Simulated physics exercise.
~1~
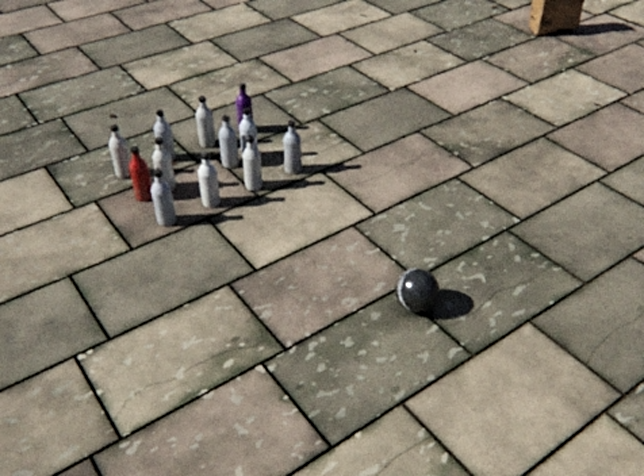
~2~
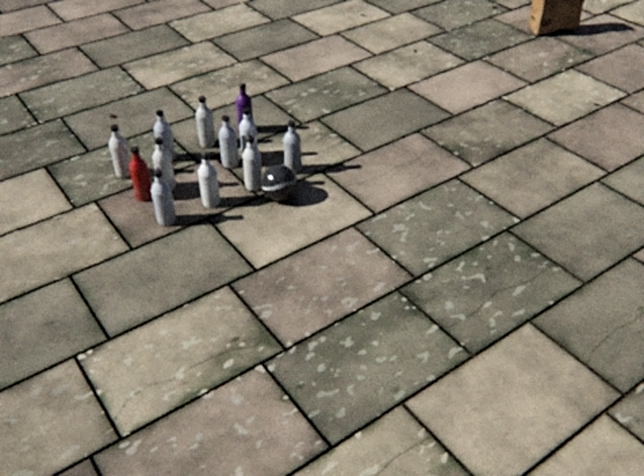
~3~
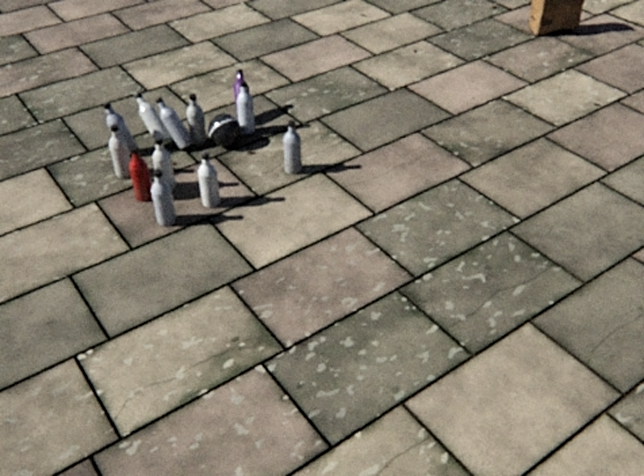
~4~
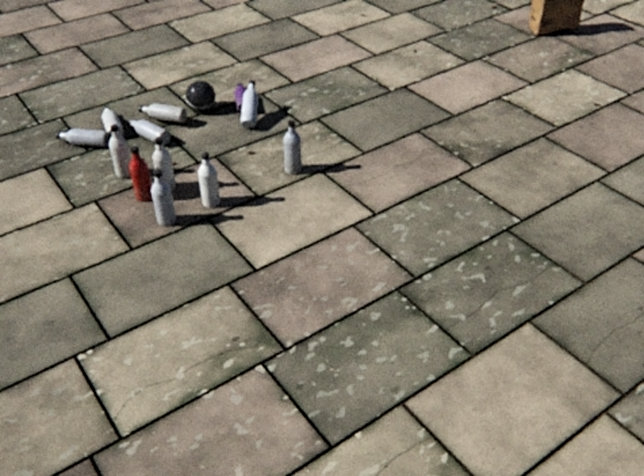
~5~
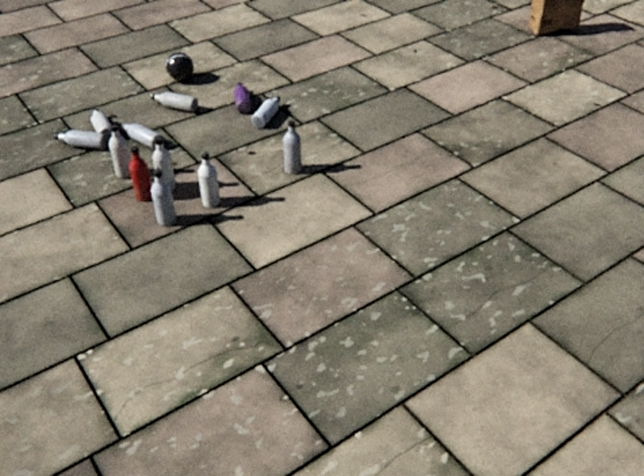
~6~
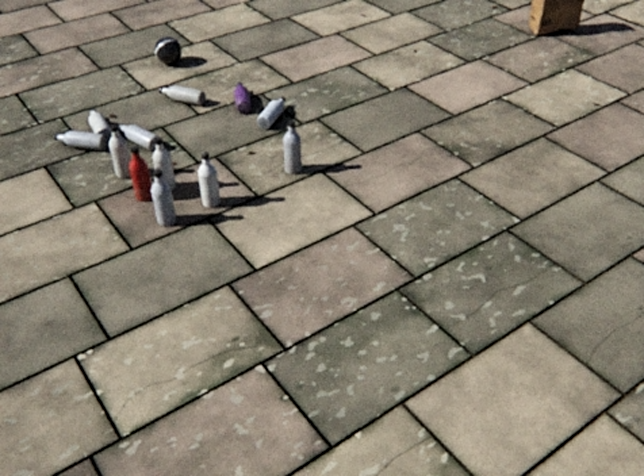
A courtyard of worn stone slabs in tan and grey is seen from above at an angle, with a wooden block at the upper right edge. Dark-capped bottles stand grouped at the upper left, mostly pale, with a red one at the front left and a purple one at the back. A dark grey ball rolls from the right of centre up and leftward into the group. It pushes through, tipping several pale bottles and the purple one. The ball rolls out behind them and away, leaving the purple bottle lying flat and the red one still upright among pale bottles.
